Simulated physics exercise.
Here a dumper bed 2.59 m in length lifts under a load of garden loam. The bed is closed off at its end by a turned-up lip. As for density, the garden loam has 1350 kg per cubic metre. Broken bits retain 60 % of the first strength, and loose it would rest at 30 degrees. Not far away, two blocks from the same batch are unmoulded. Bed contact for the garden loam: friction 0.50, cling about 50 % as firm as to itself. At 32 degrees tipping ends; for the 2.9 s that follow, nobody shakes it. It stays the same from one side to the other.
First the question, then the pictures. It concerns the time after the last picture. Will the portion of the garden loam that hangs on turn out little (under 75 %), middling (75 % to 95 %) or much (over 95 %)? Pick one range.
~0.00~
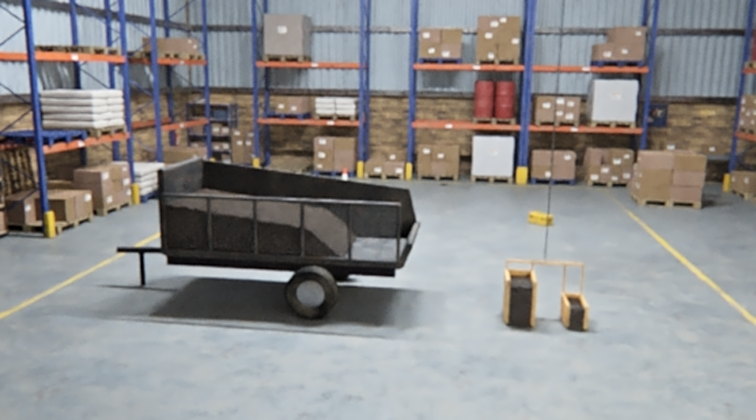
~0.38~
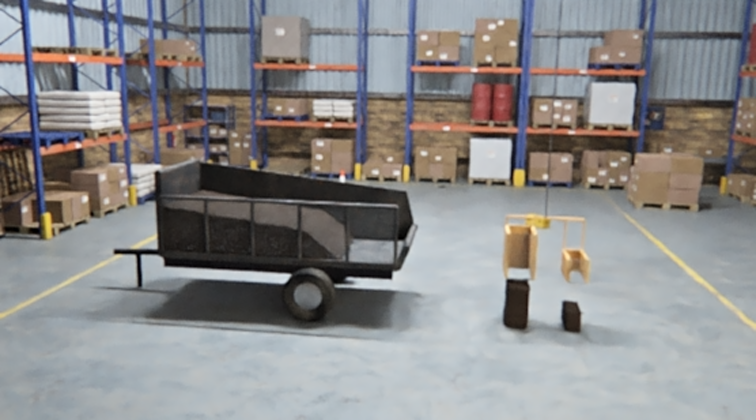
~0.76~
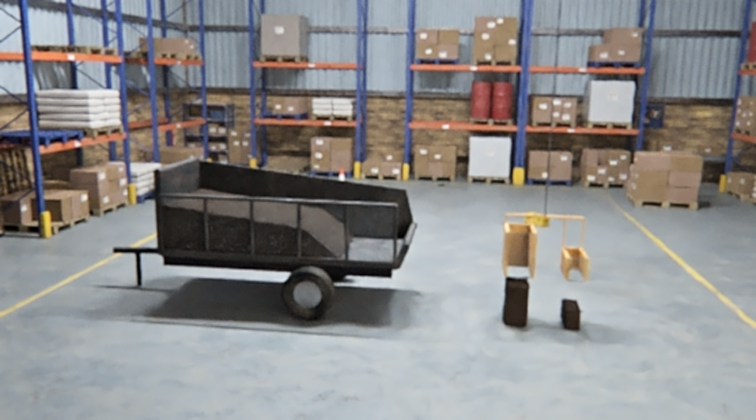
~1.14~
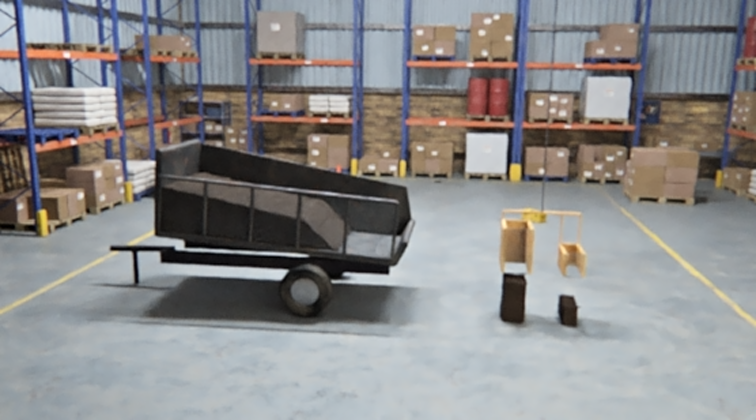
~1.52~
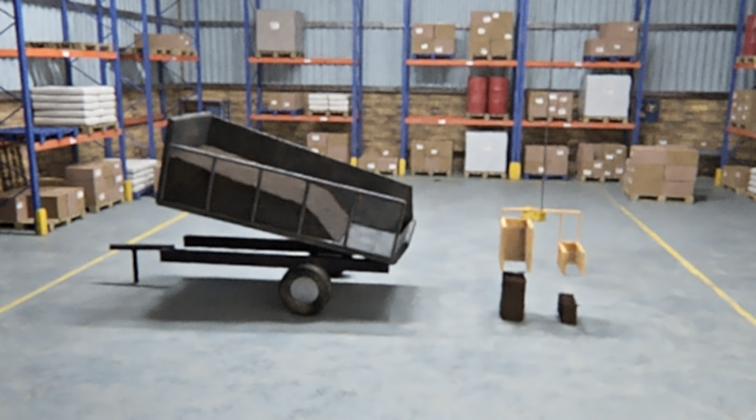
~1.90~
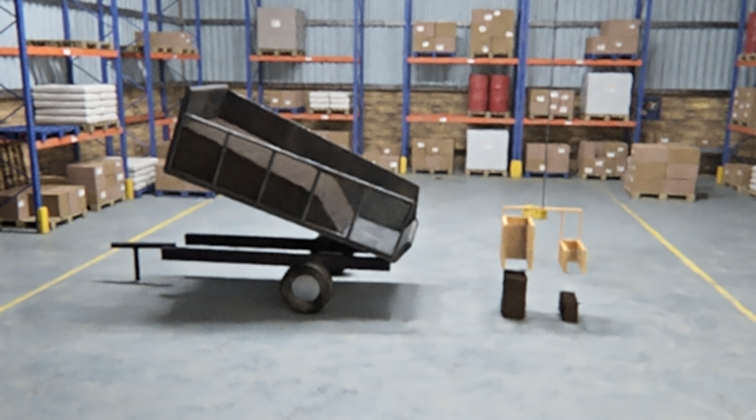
It will turn out much.
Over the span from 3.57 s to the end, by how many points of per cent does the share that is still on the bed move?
Result: Close to 0 percent.
By 2.40 s, the tilt is 29 degrees and 100 % is on the bed.
By 2.99 s, the tilt is 32 degrees and 100 % is on the bed.
By 3.57 s, the tilt is 32 degrees and 100 % is on the bed.
By 4.16 s, the tilt is 32 degrees and 100 % is on the bed.
By 5.63 s, at the end, the tilt is 32 degrees and 100 % is on the bed.
